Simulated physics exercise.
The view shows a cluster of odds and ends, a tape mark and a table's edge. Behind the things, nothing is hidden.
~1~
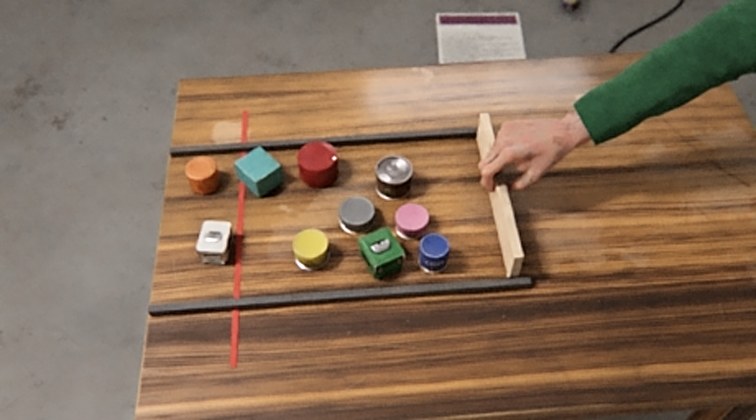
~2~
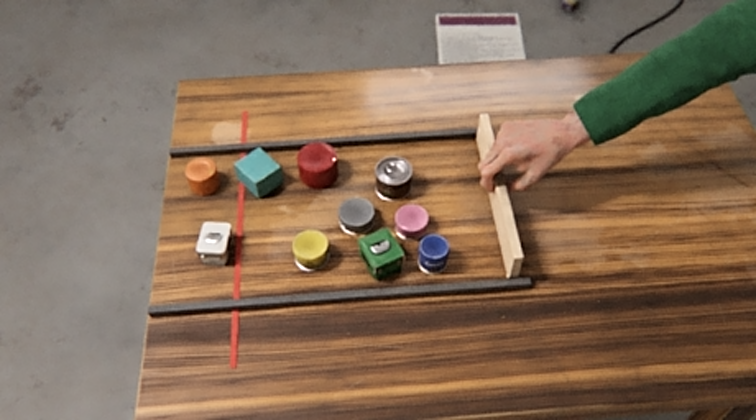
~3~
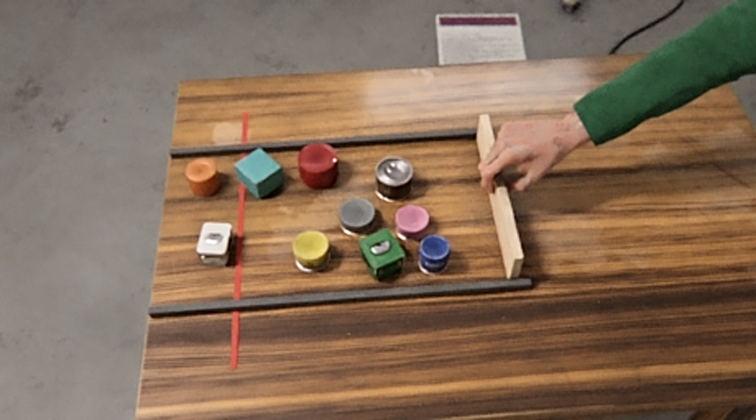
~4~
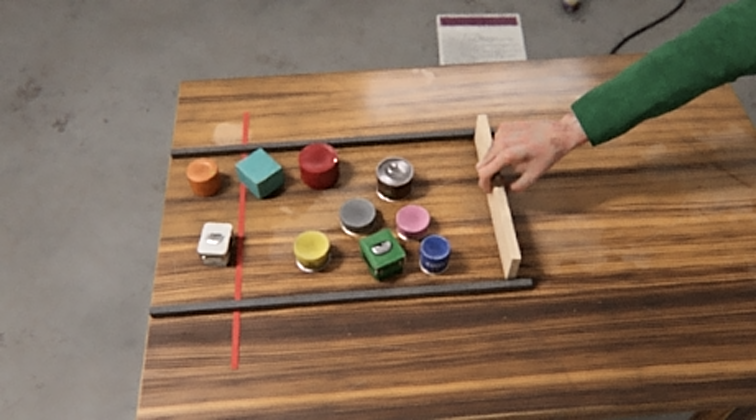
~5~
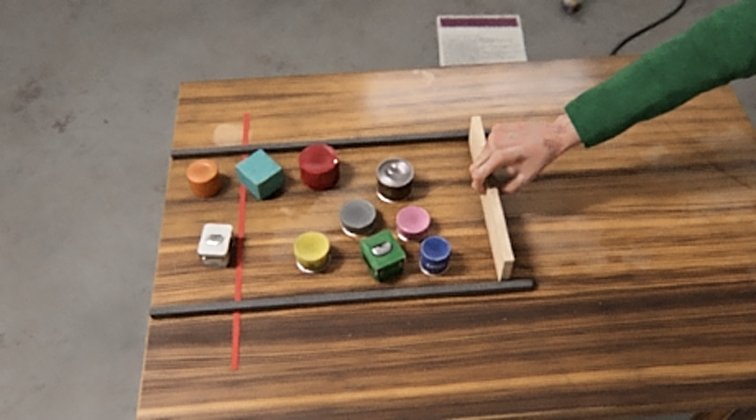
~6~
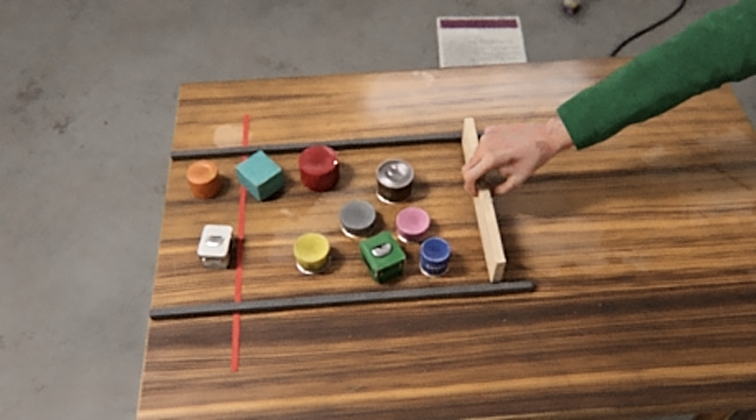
A hand in a green sleeve holds a pale wooden board upright at the right of a striped wooden table, seen from above, nearly still before easing it slightly left between two dark rails. Orange, turquoise and white items sit left near a red tape line, with red, silver, grey, yellow, green, pink and blue ones nearer the board. The board touches none of them, and they and the view stay practically still.
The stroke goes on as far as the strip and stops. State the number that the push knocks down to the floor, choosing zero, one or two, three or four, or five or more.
The number knocked down is one or two.
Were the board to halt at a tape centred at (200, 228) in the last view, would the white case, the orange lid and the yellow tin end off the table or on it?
Going in order, the white case goes off the edge, then the orange lid goes off the edge, then the yellow tin goes off the edge.
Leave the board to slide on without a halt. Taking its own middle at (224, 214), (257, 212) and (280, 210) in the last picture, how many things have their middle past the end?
The numbers are 2, 0 and 0.
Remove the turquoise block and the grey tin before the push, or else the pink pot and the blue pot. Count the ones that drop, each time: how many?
Fallen: 0 in the first try, 1 in the other.
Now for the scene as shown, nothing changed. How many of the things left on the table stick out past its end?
Number: 0.
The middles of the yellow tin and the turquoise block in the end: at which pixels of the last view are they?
The first comes to rest at (185, 247), and the second at (190, 182).
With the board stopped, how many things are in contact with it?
The count in contact is 4.
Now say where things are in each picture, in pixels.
The first frame shows orange lid (203, 176); white case (216, 243); turquoise block (259, 172); board (498, 192); tape (240, 222).
The second frame shows white case (216, 244); green case (381, 254).
The third frame shows turquoise block (260, 174); red lid (318, 166).
The fourth frame shows orange lid (204, 177); grey tin (358, 217).
The fifth frame shows white case (217, 246); blue pot (435, 256).
The sixth frame shows orange lid (204, 180); white case (217, 247); turquoise block (261, 176); board (482, 197); tape (241, 225).
A little later, none off yet; orange lid at rest near (204, 180); white case at rest near (217, 247); turquoise block at rest near (261, 176).
When it is over, the number that fall off is one or two; down, white case and orange lid.
